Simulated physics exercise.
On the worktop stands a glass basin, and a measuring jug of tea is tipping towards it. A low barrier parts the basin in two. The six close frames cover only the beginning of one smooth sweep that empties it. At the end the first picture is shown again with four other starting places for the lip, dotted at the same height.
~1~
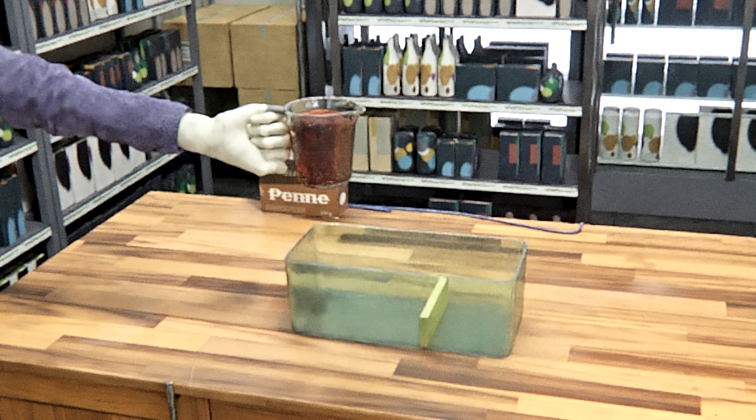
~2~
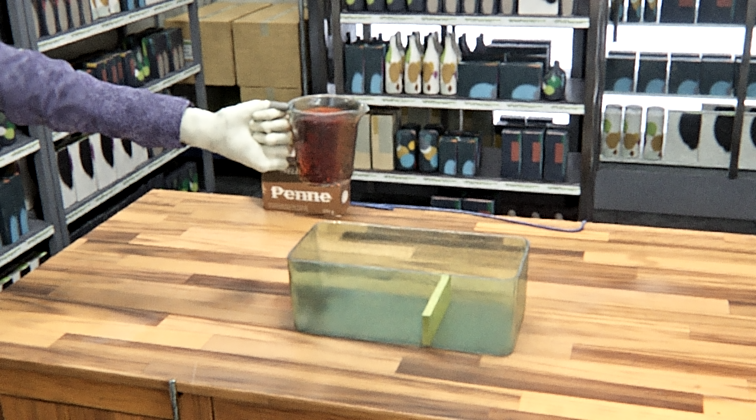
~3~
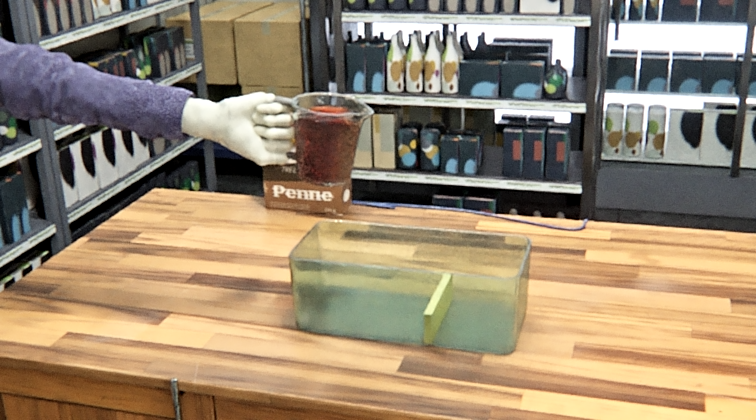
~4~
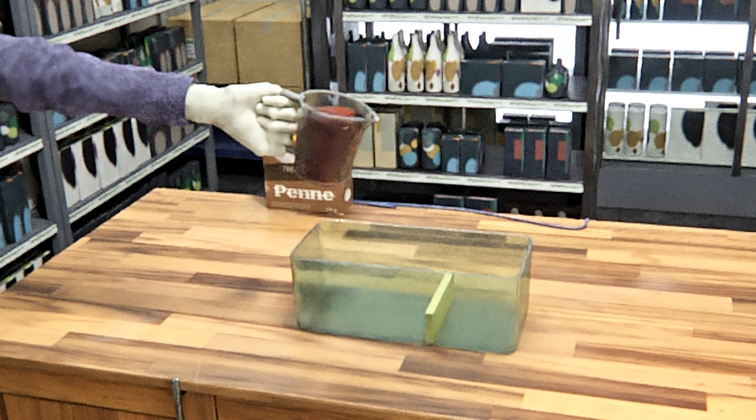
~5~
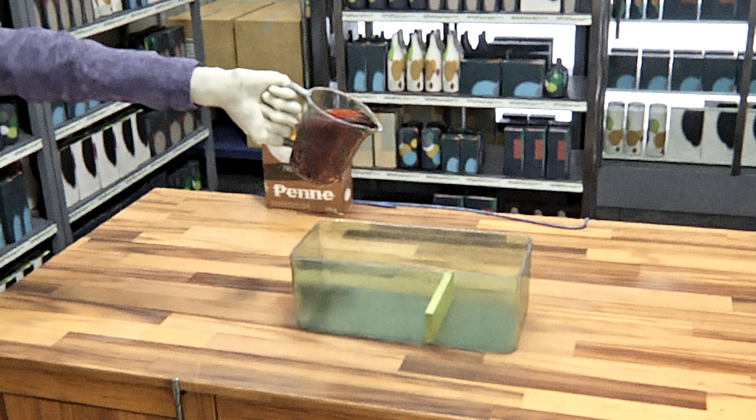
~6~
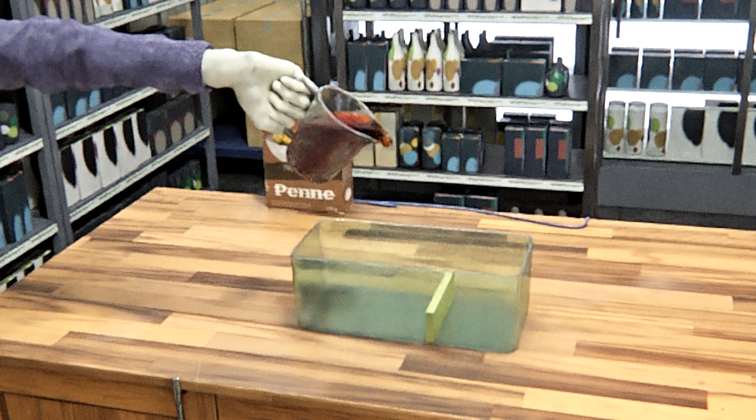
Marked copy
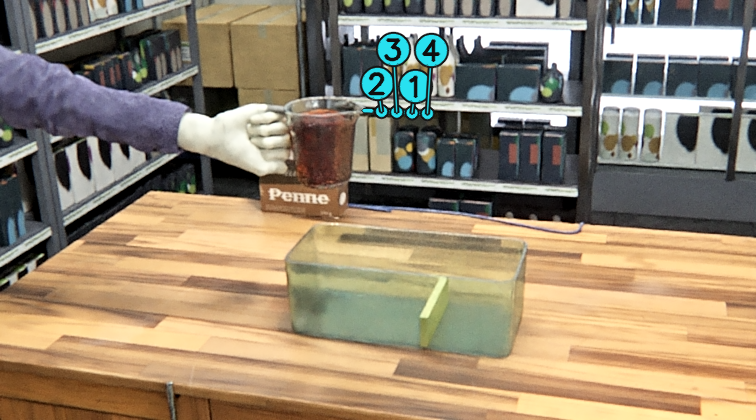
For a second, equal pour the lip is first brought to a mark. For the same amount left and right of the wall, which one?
Take 2.
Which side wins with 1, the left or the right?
The right one.
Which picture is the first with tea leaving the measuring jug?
In picture 6.
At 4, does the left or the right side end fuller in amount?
The right side.
On the marked copy, 1 at (412, 112); 2 at (381, 111); 3 at (396, 112); 4 at (427, 113).
For place 1, about 6 % ends left of the wall and 92 % right of it.
For place 2, about 55 % ends left of the wall and 44 % right of it.
For place 3, about 14 % ends left of the wall and 85 % right of it.
For place 4, about 8 % ends left of the wall and 89 % right of it; 3 % is lost outside.
